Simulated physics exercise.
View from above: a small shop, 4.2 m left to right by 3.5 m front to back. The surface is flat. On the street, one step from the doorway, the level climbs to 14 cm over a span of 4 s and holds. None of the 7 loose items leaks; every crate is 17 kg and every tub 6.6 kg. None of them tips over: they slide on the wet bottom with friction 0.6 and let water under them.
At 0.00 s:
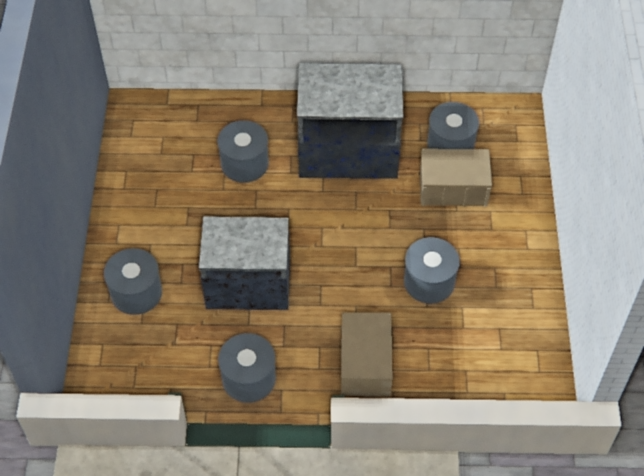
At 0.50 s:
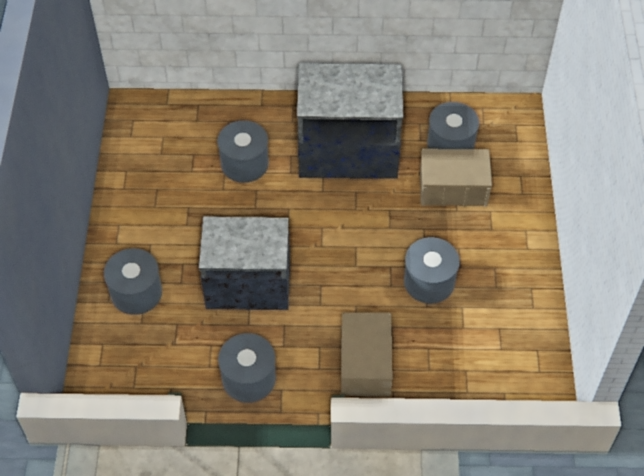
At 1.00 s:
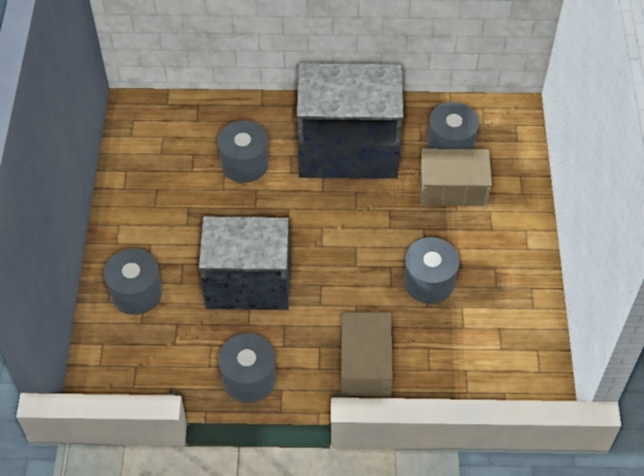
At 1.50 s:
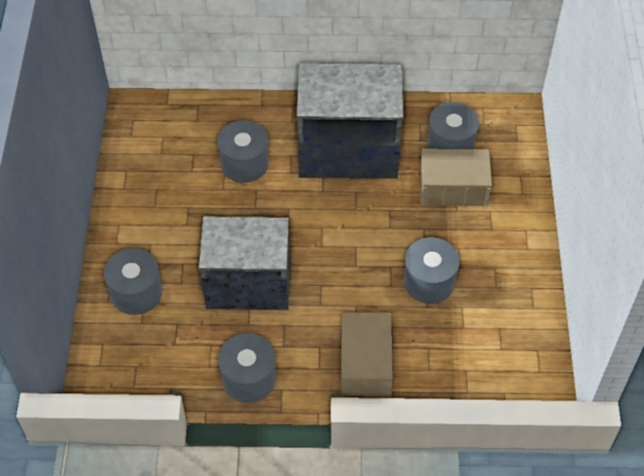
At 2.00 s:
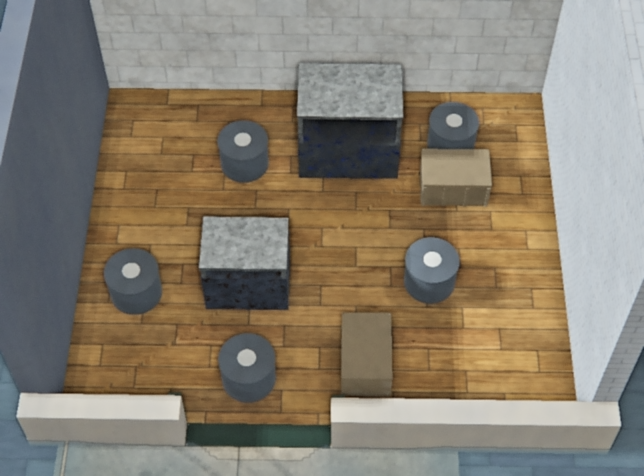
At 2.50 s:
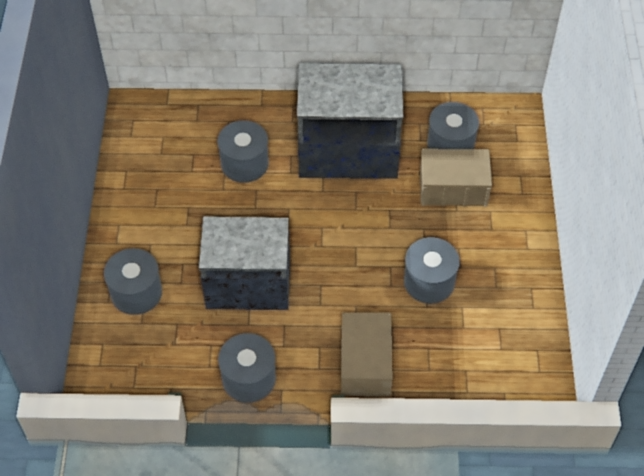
The clip shows a small shop from above, with grey tubs, brown crates and stone-topped counters on a wooden floor; nothing inside shifts as water spreads over the pavement outside and reaches just past the doorway.
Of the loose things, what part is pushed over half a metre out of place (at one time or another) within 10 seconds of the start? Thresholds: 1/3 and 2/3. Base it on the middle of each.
The share is in the bottom band.
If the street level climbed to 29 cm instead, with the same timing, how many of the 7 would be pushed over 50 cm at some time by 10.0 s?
Then it comes to 6.
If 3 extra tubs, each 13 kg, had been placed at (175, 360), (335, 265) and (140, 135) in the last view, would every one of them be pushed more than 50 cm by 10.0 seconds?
In the same order as the question: Farther, not as far, not as far.
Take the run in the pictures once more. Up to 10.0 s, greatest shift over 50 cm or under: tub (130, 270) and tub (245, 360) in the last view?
Taking them in order, the first is above the mark and the second is above the mark.
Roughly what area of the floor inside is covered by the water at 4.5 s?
Around 3.5 m2 of it.
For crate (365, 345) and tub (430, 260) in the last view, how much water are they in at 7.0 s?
About 3 and 2 cm.
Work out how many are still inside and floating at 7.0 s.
I get 0.
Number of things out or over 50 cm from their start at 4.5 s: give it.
At that moment it comes to 0.
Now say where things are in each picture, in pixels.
The first frame shows a crate at (367, 345), on the bottom; a tub at (454, 121) rests on the ground; 0.0 m2 under water; 0 of 7 have shifted.
The second frame shows a crate at (367, 345), on the bottom; a tub at (454, 121) rests on the ground; 0.0 m2 under water; 0 of 7 have shifted.
The third frame shows a crate at (367, 345) rests on the ground; a tub at (454, 121) rests on the ground; water covers 0.0 m2; 0 of 7 have shifted.
The fourth frame shows a crate at (367, 345), on the bottom; a tub at (454, 121) rests on the ground; water covers 0.0 m2; 0 of 7 have shifted.
The fifth frame shows a crate at (367, 345), on the bottom; a tub at (454, 121), on the bottom; 0.0 m2 under water; 0 of 7 have shifted.
The sixth frame shows a crate at (367, 345), on the bottom; a tub at (454, 121), on the bottom; water covers 0.1 m2; 0 of 7 have shifted.
After 3.5 s 0 of 7 are over 50 cm from their spots; 0 afloat.
After 4.5 s 0 of 7 are over 50 cm from their spots; 0 afloat.
After 7.0 s 2 of 7 are over 50 cm from their spots; 0 afloat.
After 10.0 s 2 of 7 are over 50 cm from their spots, and 2 have been at some point; 3 afloat.
